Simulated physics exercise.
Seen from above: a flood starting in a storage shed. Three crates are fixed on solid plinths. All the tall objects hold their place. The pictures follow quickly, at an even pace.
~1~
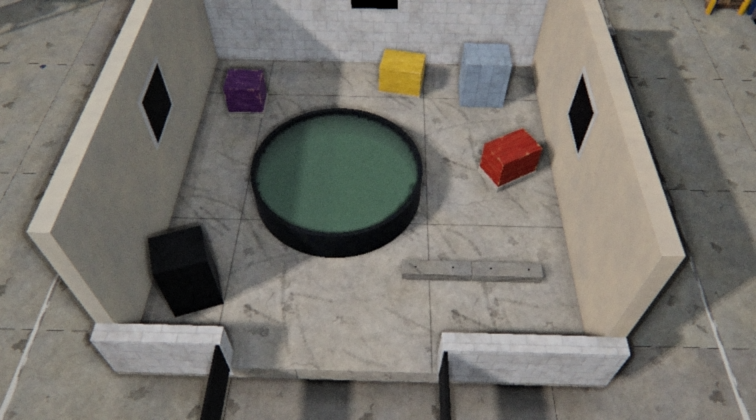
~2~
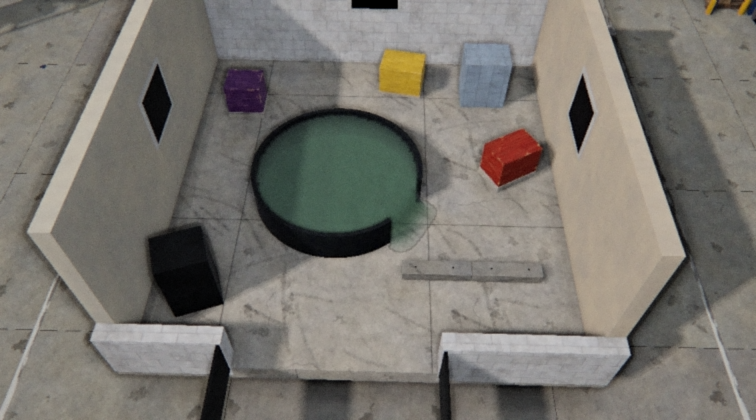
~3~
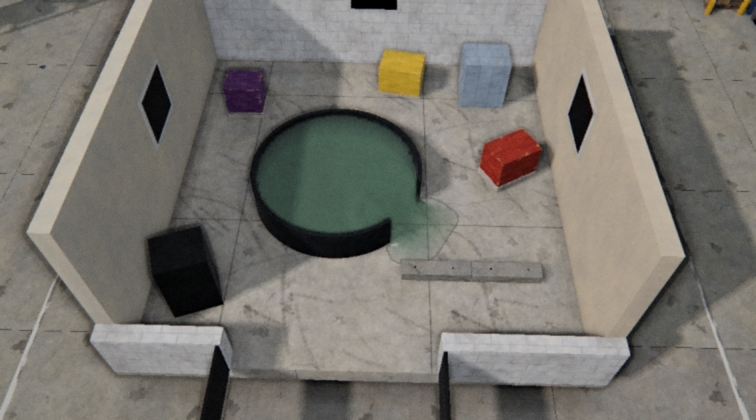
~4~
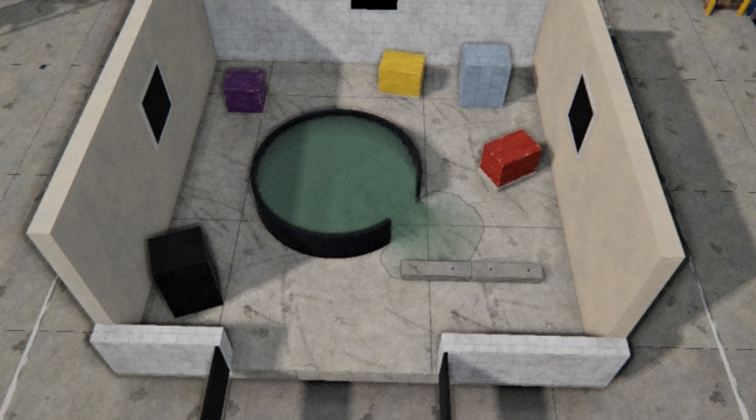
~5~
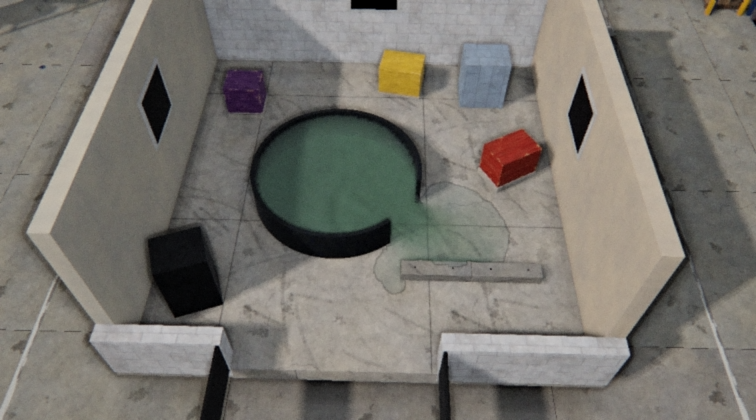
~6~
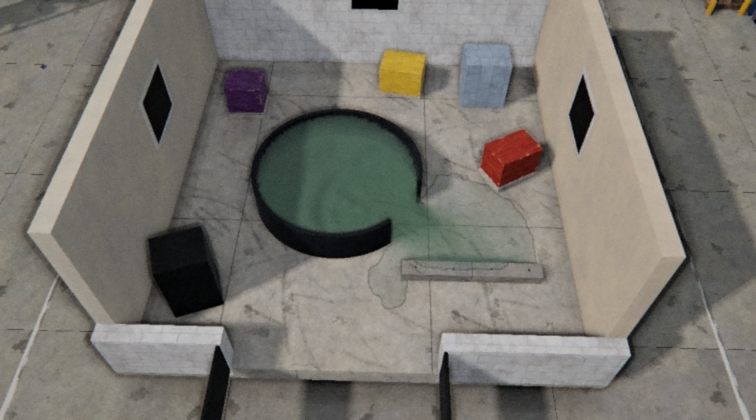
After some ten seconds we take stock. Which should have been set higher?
The purple crate escapes dry; the red crate is wetted; the yellow crate is wetted.
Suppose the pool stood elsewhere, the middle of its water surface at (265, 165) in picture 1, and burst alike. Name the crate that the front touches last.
I say the purple one.
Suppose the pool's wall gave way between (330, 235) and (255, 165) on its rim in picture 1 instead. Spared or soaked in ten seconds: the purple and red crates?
One by one: The purple crate is soaked, the red crate keeps dry.
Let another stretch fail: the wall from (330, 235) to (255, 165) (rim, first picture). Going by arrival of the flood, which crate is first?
First comes the purple-painted one.
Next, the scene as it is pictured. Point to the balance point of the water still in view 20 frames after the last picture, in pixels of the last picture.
Near (396, 208).
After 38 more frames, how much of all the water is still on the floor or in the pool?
Roughly 98 per cent.
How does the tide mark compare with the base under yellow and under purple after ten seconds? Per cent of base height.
In turn 200 and 40 per cent.
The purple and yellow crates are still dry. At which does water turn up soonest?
It is the crate marked yellow.
A moment on, water covers 15 % of the floor; the purple crate not reached, the red crate water round its plinth, the yellow crate not reached.
Next, water covers 25 % of the floor; the purple crate not reached, the red crate water round its plinth, the yellow crate not reached.
Then, water covers 30 % of the floor; the purple crate not reached, the red crate water round its plinth, the yellow crate not reached.
Later, water covers 65 % of the floor; the purple crate not reached, the red crate water round its plinth, the yellow crate water round its plinth.
In the end, water covers 95 % of the floor; the purple crate stayed above the water, the red crate was topped, the yellow crate was topped.
